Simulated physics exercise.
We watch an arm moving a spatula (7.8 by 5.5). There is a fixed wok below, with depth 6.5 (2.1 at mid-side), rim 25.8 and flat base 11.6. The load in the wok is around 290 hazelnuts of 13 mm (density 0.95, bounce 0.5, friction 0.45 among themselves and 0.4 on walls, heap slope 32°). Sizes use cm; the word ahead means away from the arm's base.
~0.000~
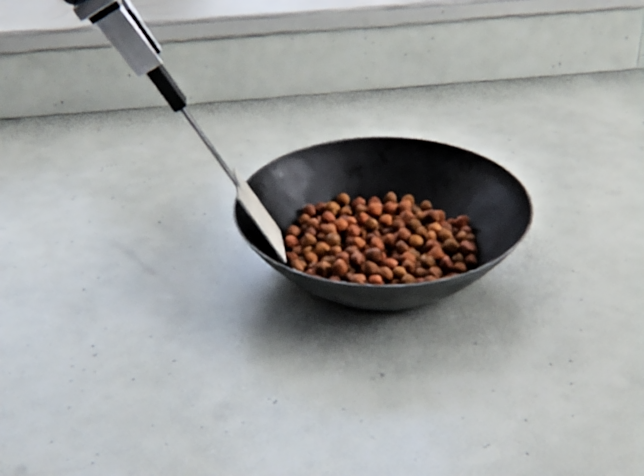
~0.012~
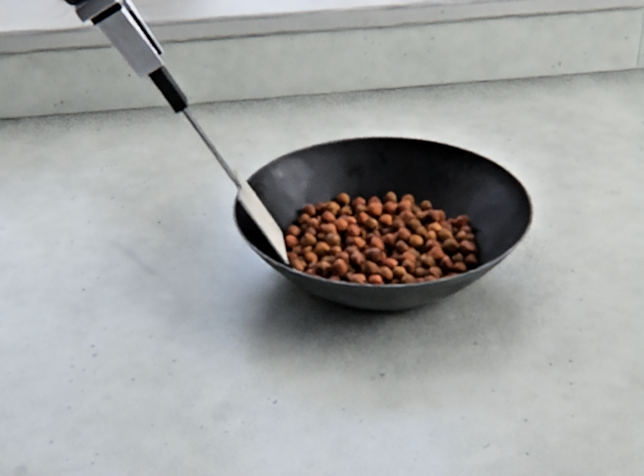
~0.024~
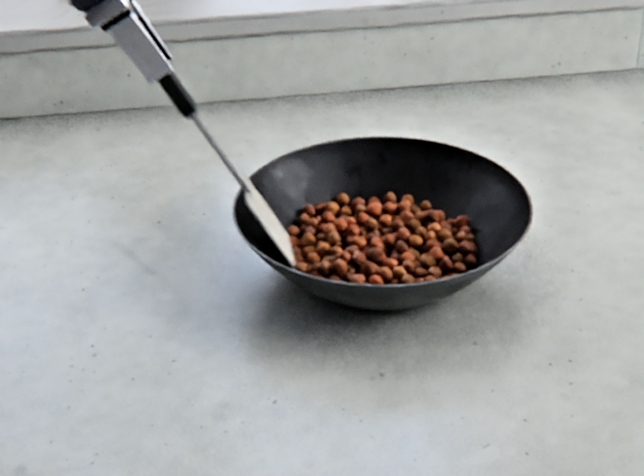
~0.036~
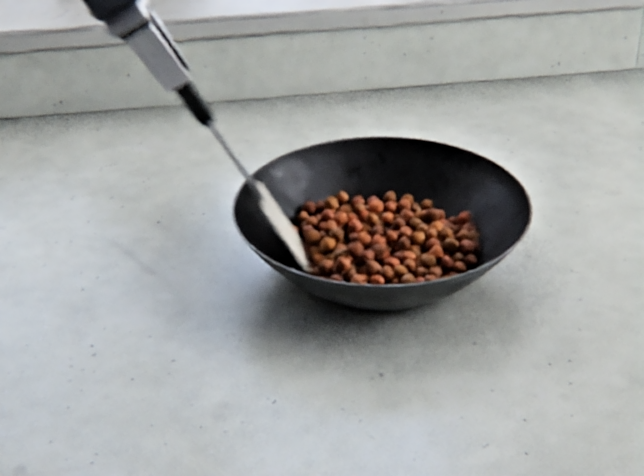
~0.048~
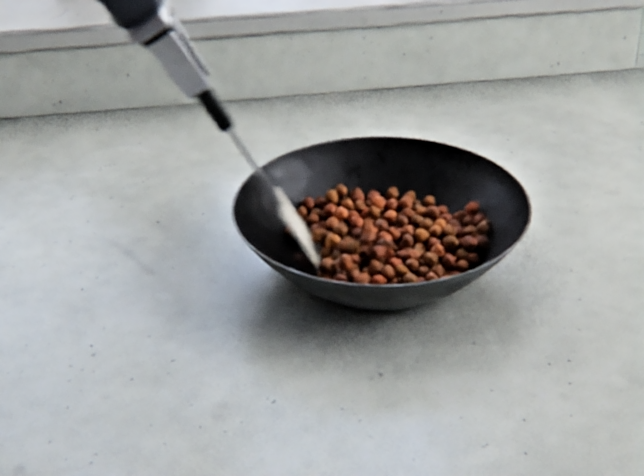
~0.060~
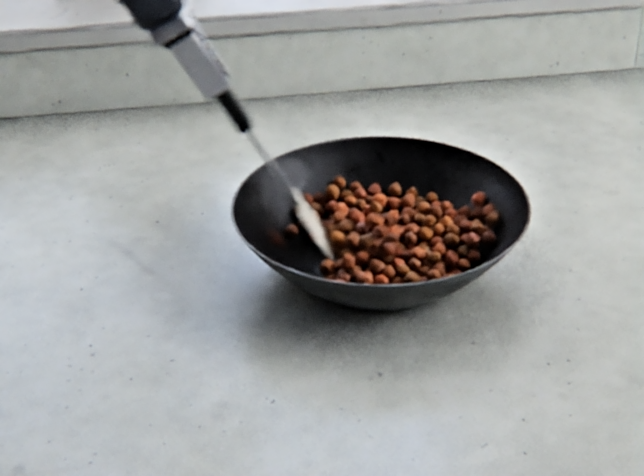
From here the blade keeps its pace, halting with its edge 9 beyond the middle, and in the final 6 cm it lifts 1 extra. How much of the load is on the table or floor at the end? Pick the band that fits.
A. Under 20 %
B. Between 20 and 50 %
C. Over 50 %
(B) Between 20 and 50 %.
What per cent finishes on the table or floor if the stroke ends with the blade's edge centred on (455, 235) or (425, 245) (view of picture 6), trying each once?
I'd say some 25 per cent, then some 5 per cent.
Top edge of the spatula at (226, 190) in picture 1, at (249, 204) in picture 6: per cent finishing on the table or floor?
Some 10 per cent.
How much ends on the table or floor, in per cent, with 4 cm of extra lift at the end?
You'd expect near 35 percent of it there.
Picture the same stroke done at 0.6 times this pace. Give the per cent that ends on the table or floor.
25 %.
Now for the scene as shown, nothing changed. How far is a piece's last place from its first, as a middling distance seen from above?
Near 4 cm, measured level.
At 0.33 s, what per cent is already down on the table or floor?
Estimate: About 5 percent.
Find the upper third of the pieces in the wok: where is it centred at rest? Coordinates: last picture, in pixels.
About (420, 252).
After 0.09 s, sloping 62°, highest piece 10 above the table; 293 in the wok, 1 on the blade or in flight.
After 0.12 s, sloping 62°, highest piece 15 above the table; 293 in the wok, 1 on the blade or in flight.
After 0.33 s, sloping 62°, highest piece 25 above the table; 186 in the wok, 15 on the table or floor, 93 on the blade or in flight.
After 1.38 s, sloping 62°, highest piece 4 above the table; 186 in the wok, 108 on the table or floor.
At rest, 186 in the wok, 108 on the table or floor. That is 37 % on the table or floor.
